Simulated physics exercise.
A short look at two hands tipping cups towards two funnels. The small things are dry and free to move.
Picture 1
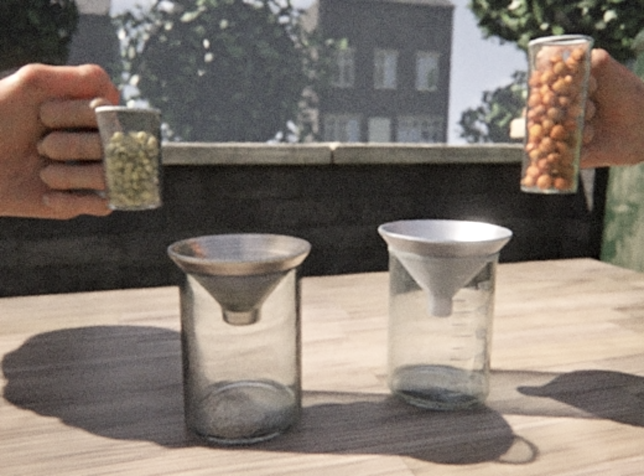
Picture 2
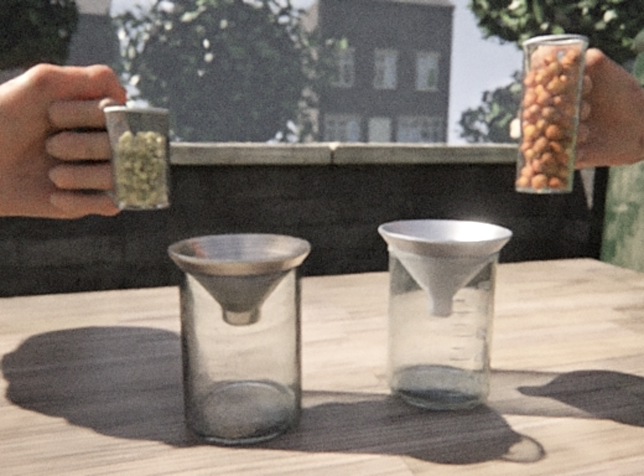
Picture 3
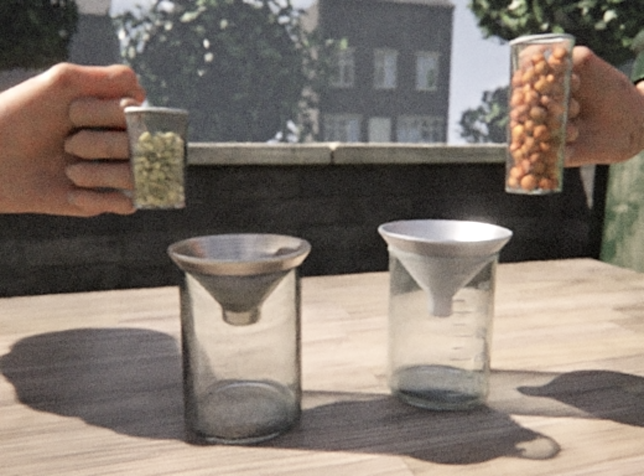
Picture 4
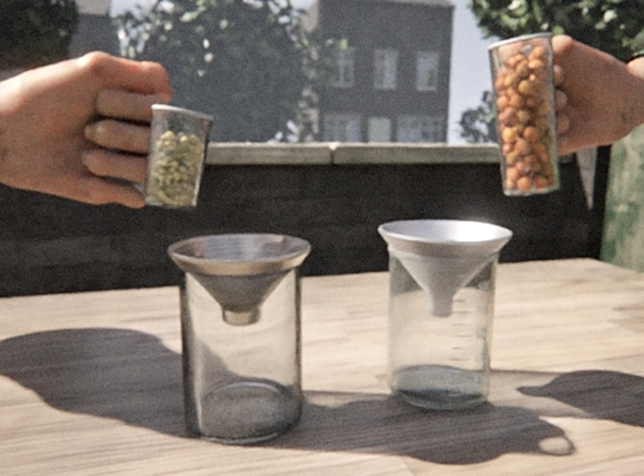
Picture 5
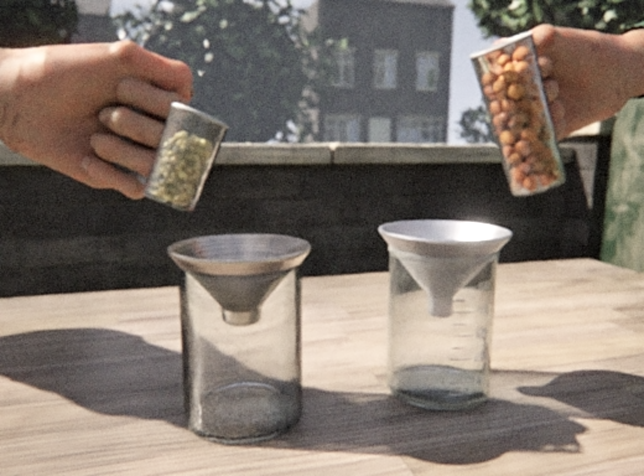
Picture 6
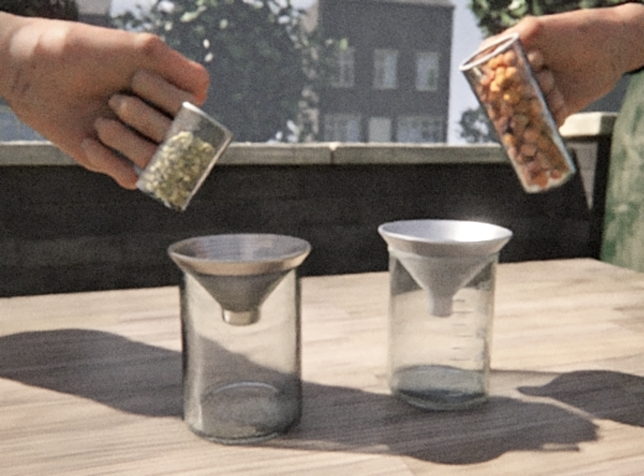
Two hands holding small clear cups, one of pale green beans and one of orange-brown coated peanuts, moved inward above two funnels set in glass jars, then tilted the cups toward each other.
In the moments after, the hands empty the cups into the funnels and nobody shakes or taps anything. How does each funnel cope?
The left funnel lets everything through; the right one jams.
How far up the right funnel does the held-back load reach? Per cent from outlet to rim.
Close to 100 per cent.
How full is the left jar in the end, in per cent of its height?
Near 10 %.
Then, 0.53 s later than the last frame, left, every one still in the cup; right, every one still in the cup.
Then, 0.99 s later than the last frame, left, the larger part still in the cup, about a tenth in or over the funnel, about a tenth down in the jar; right, almost all still in the cup, about a tenth in or over the funnel.
Then, 1.39 s later than the last frame, left, roughly a quarter in or over the funnel, the larger part down in the jar; right, roughly a quarter still in the cup, the larger part in or over the funnel, about a tenth down in the jar.
When it is over, left, every one down in the jar; right, almost all stuck in the funnel, about a tenth down in the jar, just a few beside the jar.
